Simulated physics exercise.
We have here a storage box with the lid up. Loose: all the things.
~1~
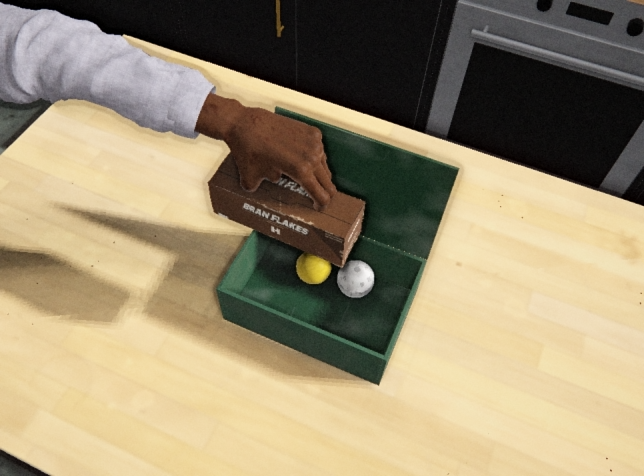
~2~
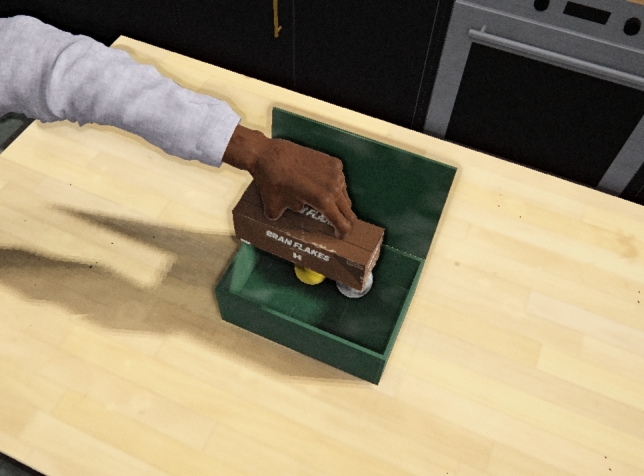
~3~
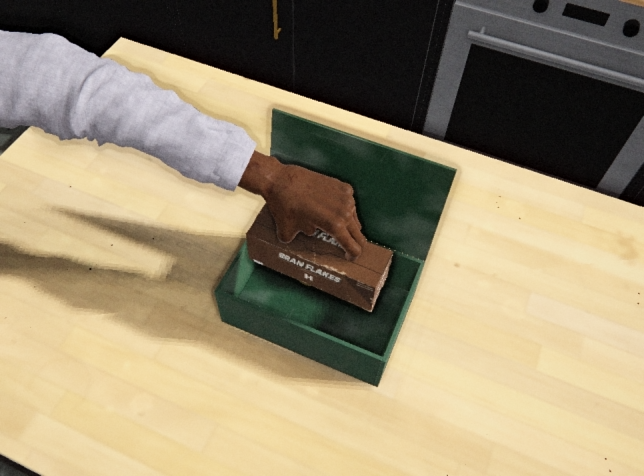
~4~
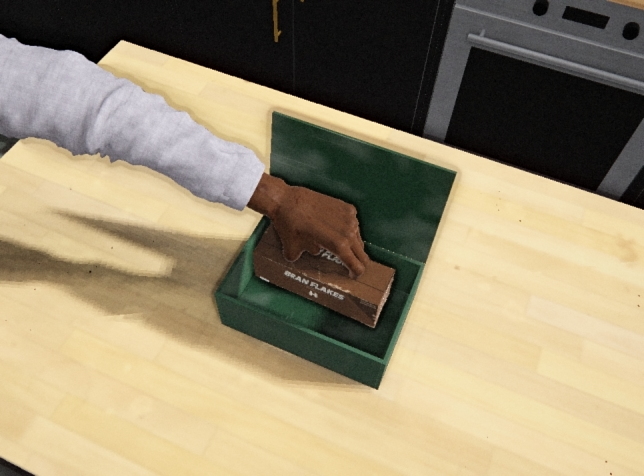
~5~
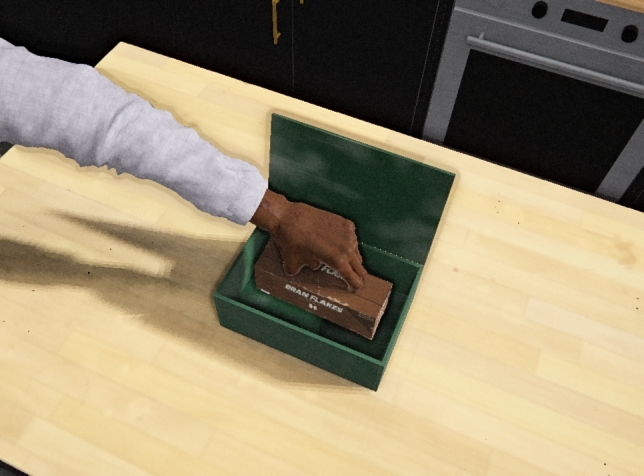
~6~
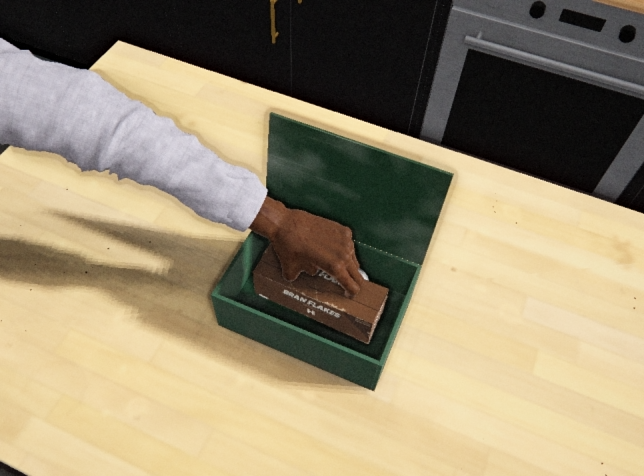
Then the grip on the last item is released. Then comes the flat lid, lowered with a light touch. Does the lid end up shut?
I expect the box to be lidded.
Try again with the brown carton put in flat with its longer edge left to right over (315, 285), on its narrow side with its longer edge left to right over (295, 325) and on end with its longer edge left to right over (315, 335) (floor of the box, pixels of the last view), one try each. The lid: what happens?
The first time it goes down completely, the next time it goes down completely, and the last time it is kept open.
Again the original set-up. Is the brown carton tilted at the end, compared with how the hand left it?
At the finish the brown carton holds its orientation.
Then, 1.20 s later than the last frame, lid starting down; brown carton moved a little near (313, 318); yellow lemon moved a little.
Then, 2.00 s later than the last frame, lid 34° above the rim; brown carton moved a little near (313, 318); yellow lemon moved a little.
When it is over, lid shut; moved from the start, brown carton; the other 2 as before. End places, in pixels of the last picture, brown carton near (313, 318).
